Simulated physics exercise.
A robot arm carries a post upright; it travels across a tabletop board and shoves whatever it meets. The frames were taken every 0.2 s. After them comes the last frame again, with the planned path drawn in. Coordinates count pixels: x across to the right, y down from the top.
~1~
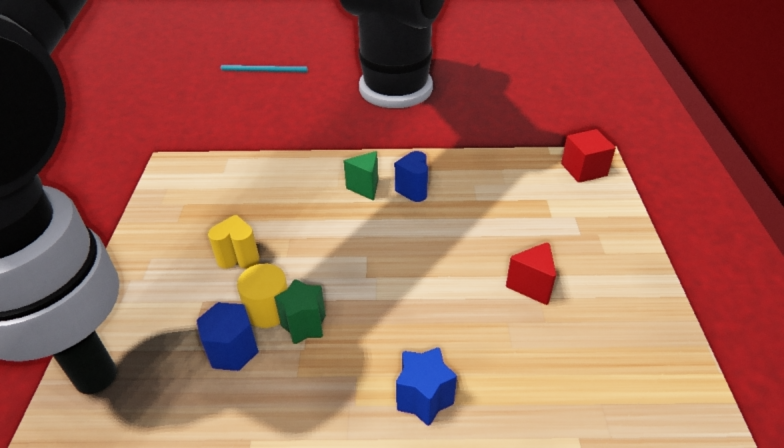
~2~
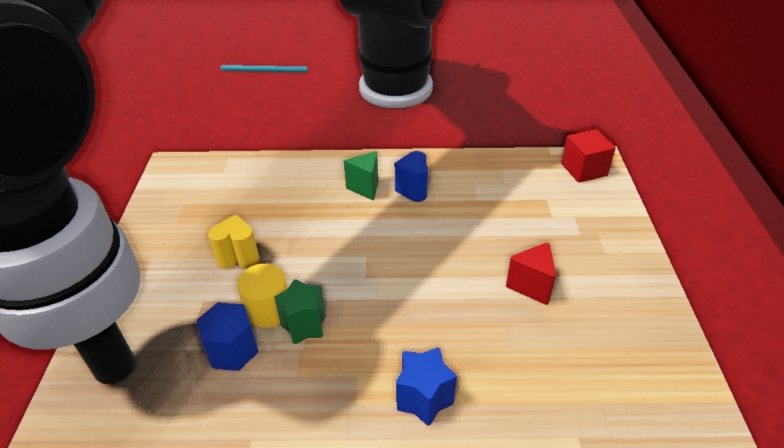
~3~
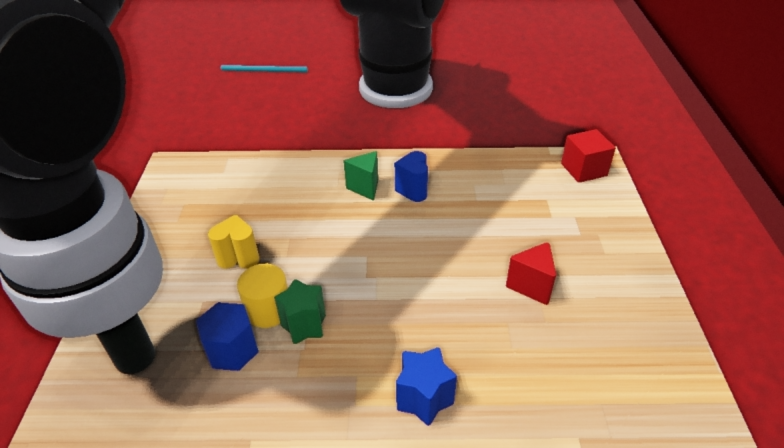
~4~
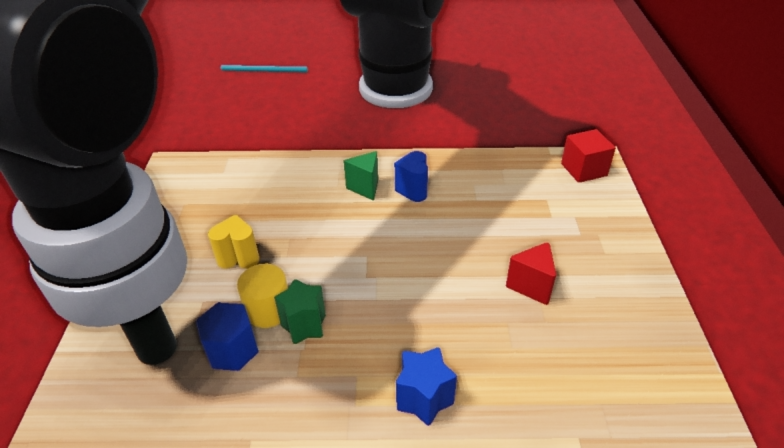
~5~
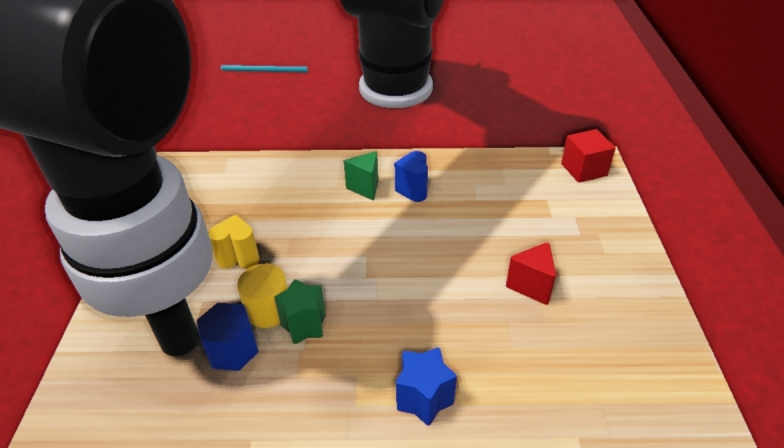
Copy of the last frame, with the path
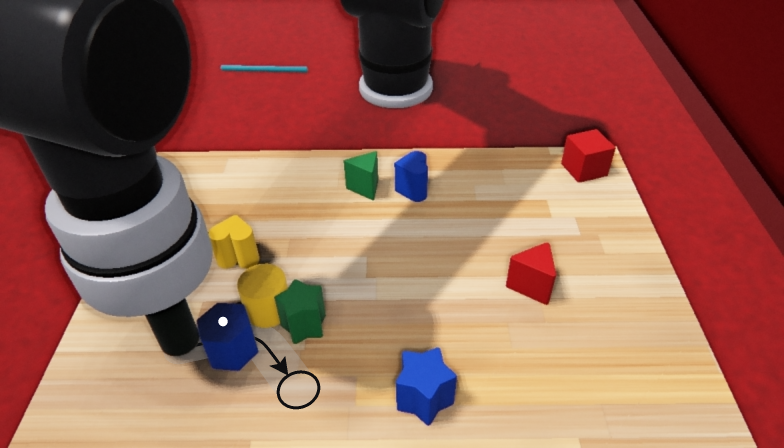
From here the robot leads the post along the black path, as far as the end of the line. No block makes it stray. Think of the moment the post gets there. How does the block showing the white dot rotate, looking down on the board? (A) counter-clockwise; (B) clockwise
B: Clockwise.
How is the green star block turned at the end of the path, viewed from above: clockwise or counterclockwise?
Overhead view: Anti-clockwise.
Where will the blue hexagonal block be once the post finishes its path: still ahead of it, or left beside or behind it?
The block sits ahead of the post.
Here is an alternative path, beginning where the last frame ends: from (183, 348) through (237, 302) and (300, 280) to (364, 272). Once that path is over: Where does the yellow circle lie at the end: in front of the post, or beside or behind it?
Slipped clear.
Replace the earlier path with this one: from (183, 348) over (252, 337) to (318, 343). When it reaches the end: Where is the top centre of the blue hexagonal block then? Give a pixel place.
My best guess is (315, 351).
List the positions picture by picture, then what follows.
The first picture shows lower end of the post (96, 377), tops of blocks, blue hexagonal block (223, 322), yellow circle (261, 281), green star block (299, 297).
The second picture shows post (115, 367), blocks as before.
The third picture shows post (136, 358), blocks as before.
The fourth picture shows post (157, 349), blocks as before.
The fifth picture shows post (180, 341), blue hexagonal block (223, 322), yellow circle (261, 281), green star block (299, 297).
The drawn path runs from (183, 348) via (234, 337) and (272, 354), ending at (299, 389); the dot is on the blue hexagonal block.
On the path given first. One third of the way, post (232, 330); blue hexagonal block (262, 325), turned 35° clockwise.
Two thirds of the way, post (270, 347); blue hexagonal block (297, 349), turned 60° clockwise; yellow circle (268, 278); green star block (304, 296), turned 20° anticlockwise.
At the end, post (297, 383); blue hexagonal block (333, 381), turned 40° clockwise; yellow circle (268, 278); green star block (304, 296), turned 20° anticlockwise.
